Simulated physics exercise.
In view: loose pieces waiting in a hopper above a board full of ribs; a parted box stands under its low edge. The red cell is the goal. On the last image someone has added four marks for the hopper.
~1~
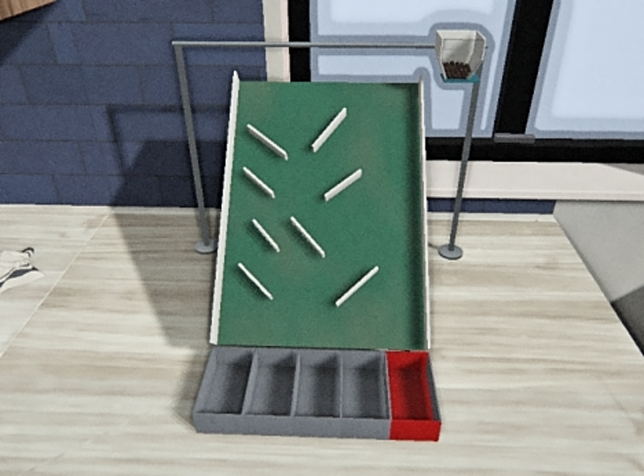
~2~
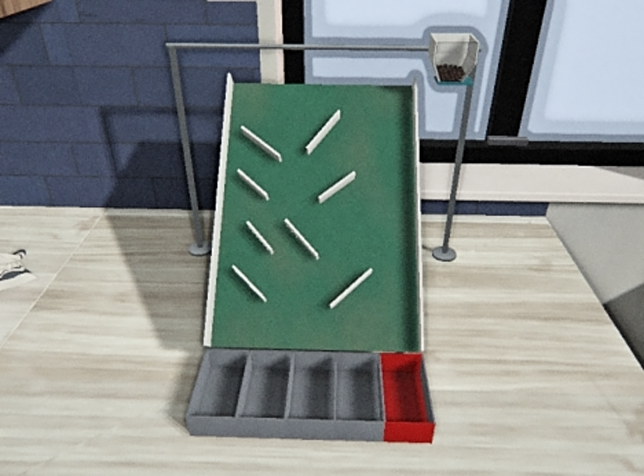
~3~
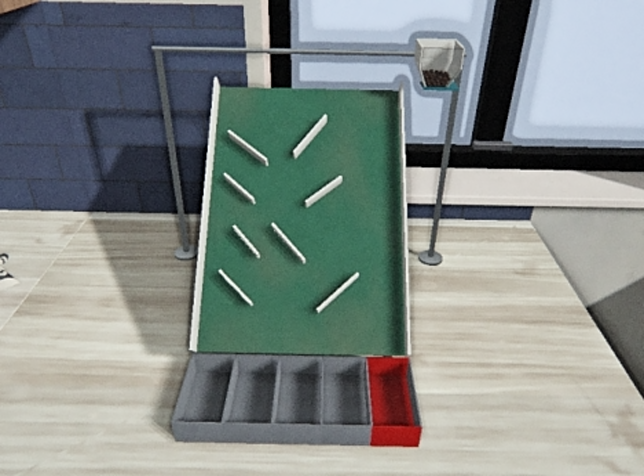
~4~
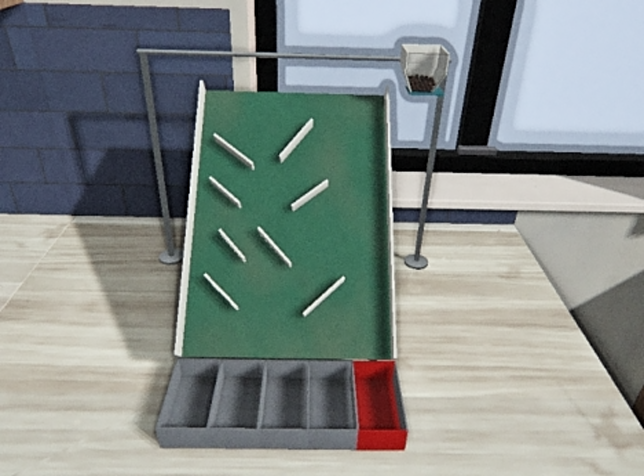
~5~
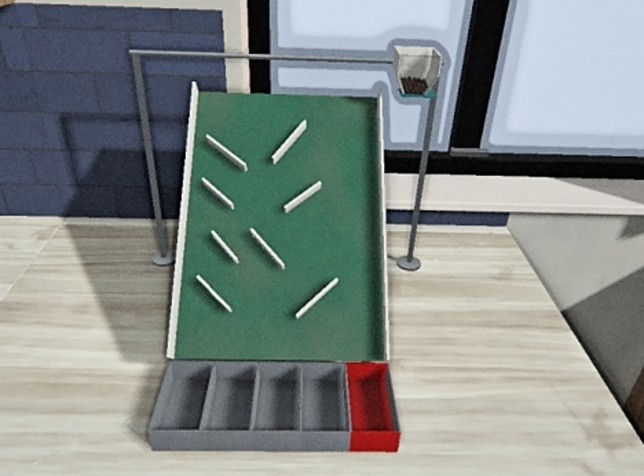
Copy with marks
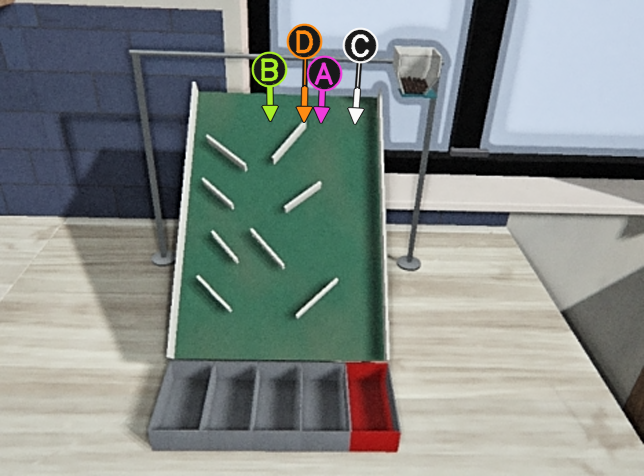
The view drifted slowly to the right, so the green ribbed board, the small hopper of brown balls and the gray box with one red section slid left, while nothing else moved.
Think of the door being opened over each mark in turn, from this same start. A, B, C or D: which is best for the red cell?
The best mark is C.
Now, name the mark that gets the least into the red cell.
That is mark B.
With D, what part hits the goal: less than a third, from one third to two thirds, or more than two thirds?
It is less than a third.
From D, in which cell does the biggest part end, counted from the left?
The third from the left.
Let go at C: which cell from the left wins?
The fifth.
On the marked copy, mark A meets the board at (321, 117); mark B meets the board at (270, 115); mark C meets the board at (355, 118); mark D meets the board at (304, 116).
If A is chosen, about a quarter in the red cell, about two thirds in other cells, a small part outside the box.
If B is chosen, a stray few in the red cell, nearly all in other cells.
If C is chosen, about half in the red cell, about a third in other cells, about a quarter outside the box.
If D is chosen, about a quarter in the red cell, about two thirds in other cells, a small part outside the box.
